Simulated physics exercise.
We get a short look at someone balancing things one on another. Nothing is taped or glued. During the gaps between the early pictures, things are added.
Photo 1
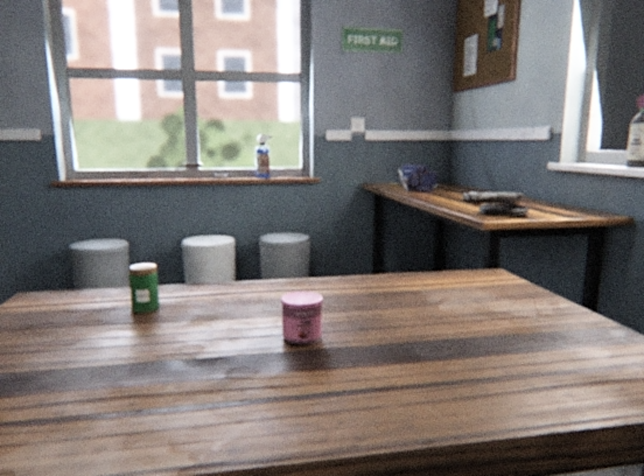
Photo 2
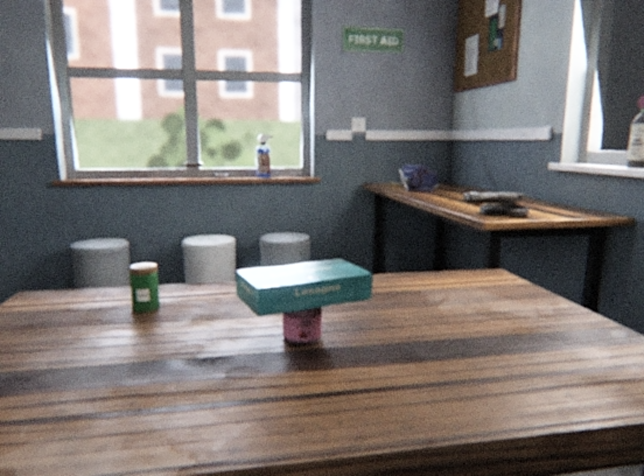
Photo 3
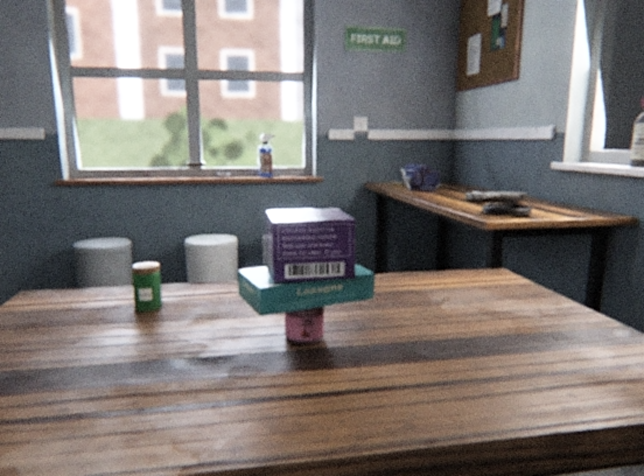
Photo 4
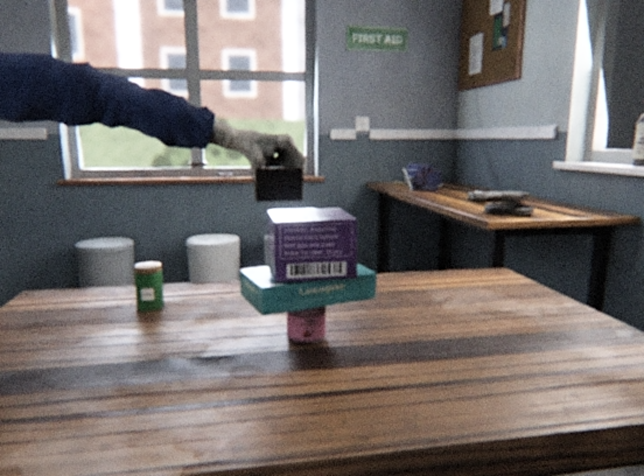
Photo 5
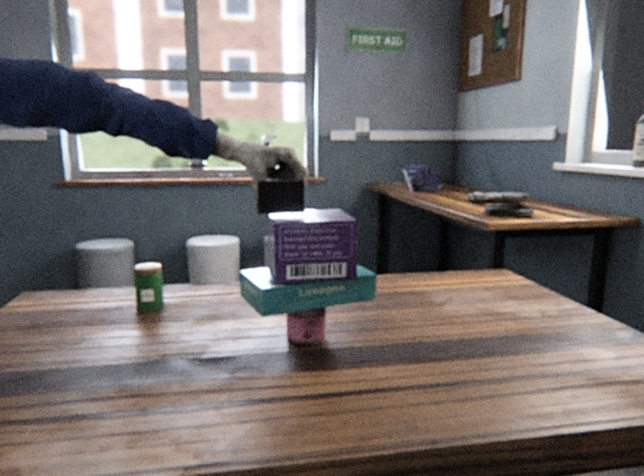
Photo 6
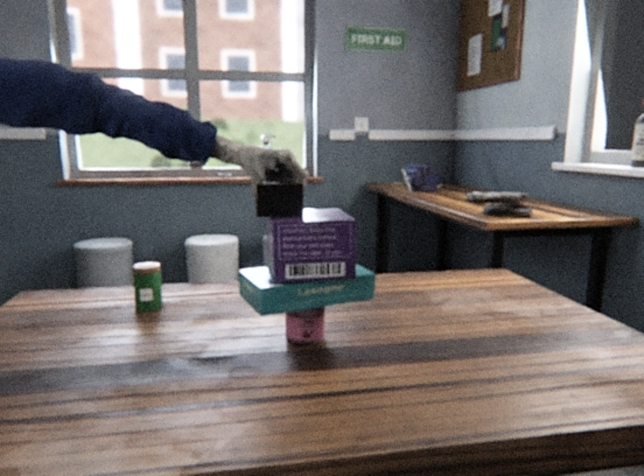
A room with a wide window, white stools and a green first aid sign is seen from across a wooden table, the view shifting only very slightly. A green jar stands at left, and near the middle a turquoise packet, then a purple box, appear stacked on a small pink tub. A dark-sleeved arm reaches in from the left and lowers a black block a short way onto the box's left side, keeping hold of it.
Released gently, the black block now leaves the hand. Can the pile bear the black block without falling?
Yes, it bears it.
Then, 0.90 s after the last picture, nothing has stirred.
Then, 2.00 s after the last picture, black block resting near (278, 199).
At rest, all 5 in place. Seen from the same camera at the end, black block near (277, 199). The pile holds.
